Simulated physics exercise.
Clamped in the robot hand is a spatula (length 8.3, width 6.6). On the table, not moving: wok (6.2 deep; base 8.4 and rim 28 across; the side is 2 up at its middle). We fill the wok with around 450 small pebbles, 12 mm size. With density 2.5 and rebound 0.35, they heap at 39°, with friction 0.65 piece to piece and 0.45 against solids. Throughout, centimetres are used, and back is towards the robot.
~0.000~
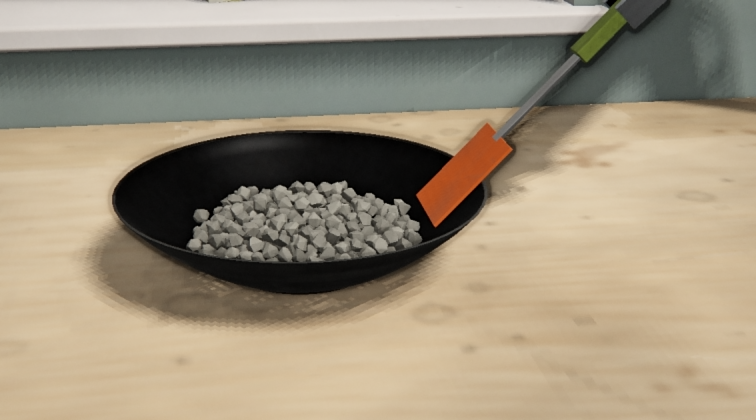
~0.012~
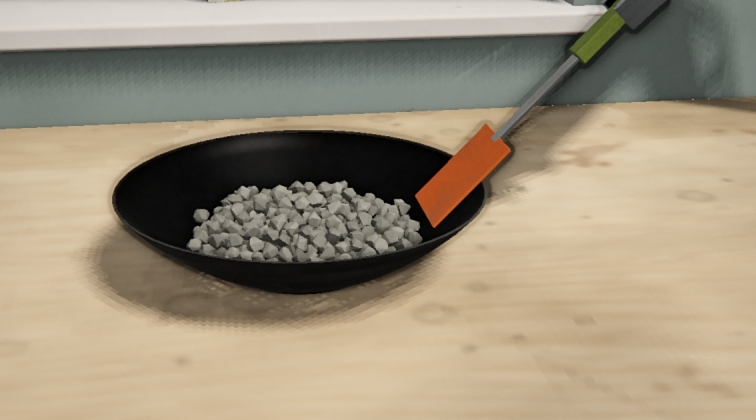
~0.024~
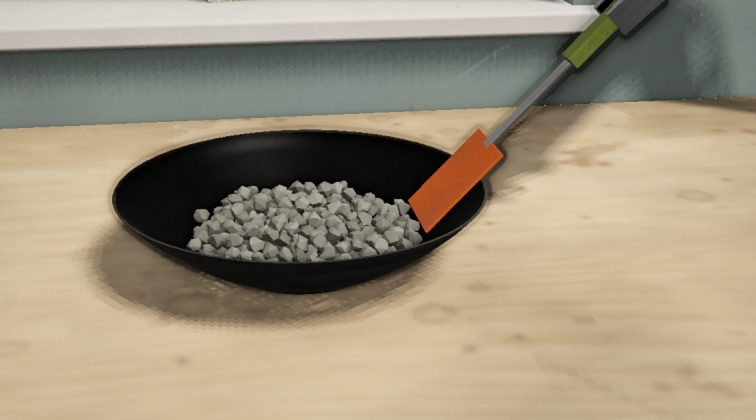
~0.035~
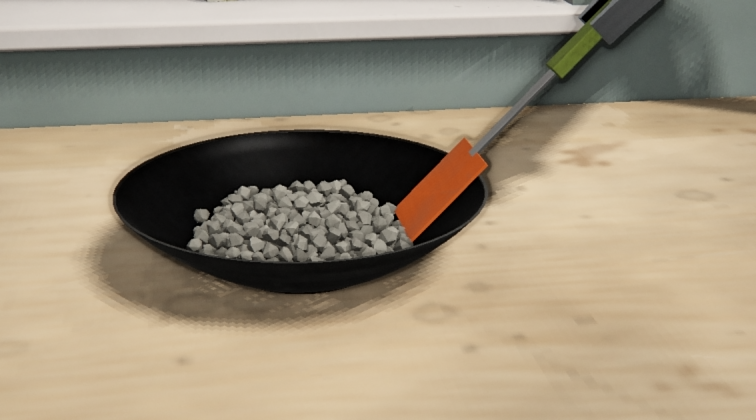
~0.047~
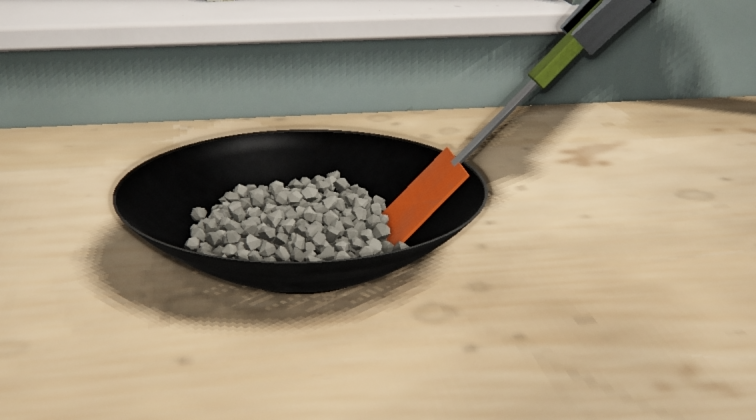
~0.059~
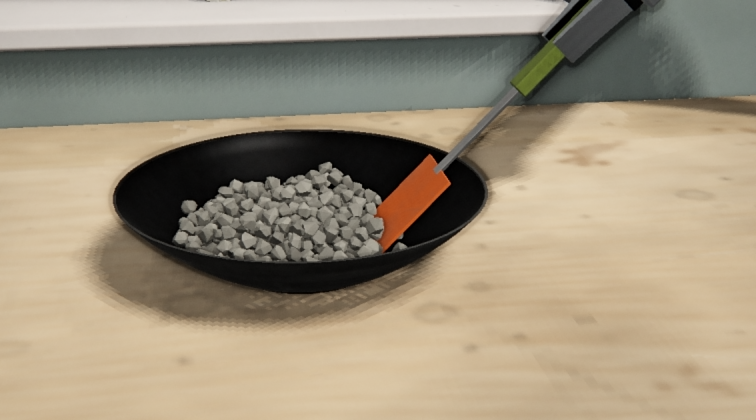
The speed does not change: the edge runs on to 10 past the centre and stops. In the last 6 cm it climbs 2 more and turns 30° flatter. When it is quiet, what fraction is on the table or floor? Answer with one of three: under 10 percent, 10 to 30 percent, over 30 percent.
Over 30 percent.
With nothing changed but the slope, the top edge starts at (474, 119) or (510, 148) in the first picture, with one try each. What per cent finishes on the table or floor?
Some 50 per cent, then some 45 per cent.
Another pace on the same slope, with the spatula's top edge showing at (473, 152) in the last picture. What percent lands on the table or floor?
Share: Roughly 30 %.
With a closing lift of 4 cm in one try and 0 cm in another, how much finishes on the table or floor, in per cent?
Roughly 50 per cent, then 35 per cent.
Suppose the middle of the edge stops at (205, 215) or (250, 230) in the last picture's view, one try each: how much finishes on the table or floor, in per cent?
Respectively some 40 and 5 percent end on the table or floor.
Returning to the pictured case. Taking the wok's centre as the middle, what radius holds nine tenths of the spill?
I'd put it at about 45 centimetres.
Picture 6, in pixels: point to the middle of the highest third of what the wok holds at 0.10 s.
Near (245, 203).
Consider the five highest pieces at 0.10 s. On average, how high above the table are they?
They are some 7 cm up.
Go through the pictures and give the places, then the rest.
In the first picture, spatula top edge at (499, 136), sloping 46°; upper third of the load around (300, 219), from x 195 to 410, top at y 190; 446 in the wok.
In the second picture, spatula top edge at (498, 136), sloping 46°; upper third of the load around (300, 219), from x 195 to 410, top at y 190.
In the third picture, spatula top edge at (491, 141), sloping 46°; upper third of the load around (300, 219), from x 195 to 410, top at y 190.
In the fourth picture, spatula top edge at (476, 151), sloping 46°; upper third of the load around (300, 219), from x 195 to 405, top at y 190.
In the fifth picture, spatula top edge at (458, 161), sloping 46°; upper third of the load around (299, 217), from x 195 to 400, top at y 180.
In the sixth picture, spatula top edge at (440, 168), sloping 46°; upper third of the load around (287, 211), from x 180 to 400, top at y 170; 446 in the wok.
By 0.10 s, sloping 46°, highest piece 7 above the table; 446 in the wok.
By 0.14 s, sloping 40°, highest piece 9 above the table; 439 in the wok, 7 on the blade or in flight.
By 0.36 s, sloping 16°, highest piece 11 above the table; 218 in the wok, 87 on the table or floor, 141 on the blade or in flight.
By 1.41 s, sloping 16°, highest piece 7 above the table; 228 on the table or floor, 218 in the wok.
Final count, 228 on the table or floor, 218 in the wok. That is 51 % on the table or floor.
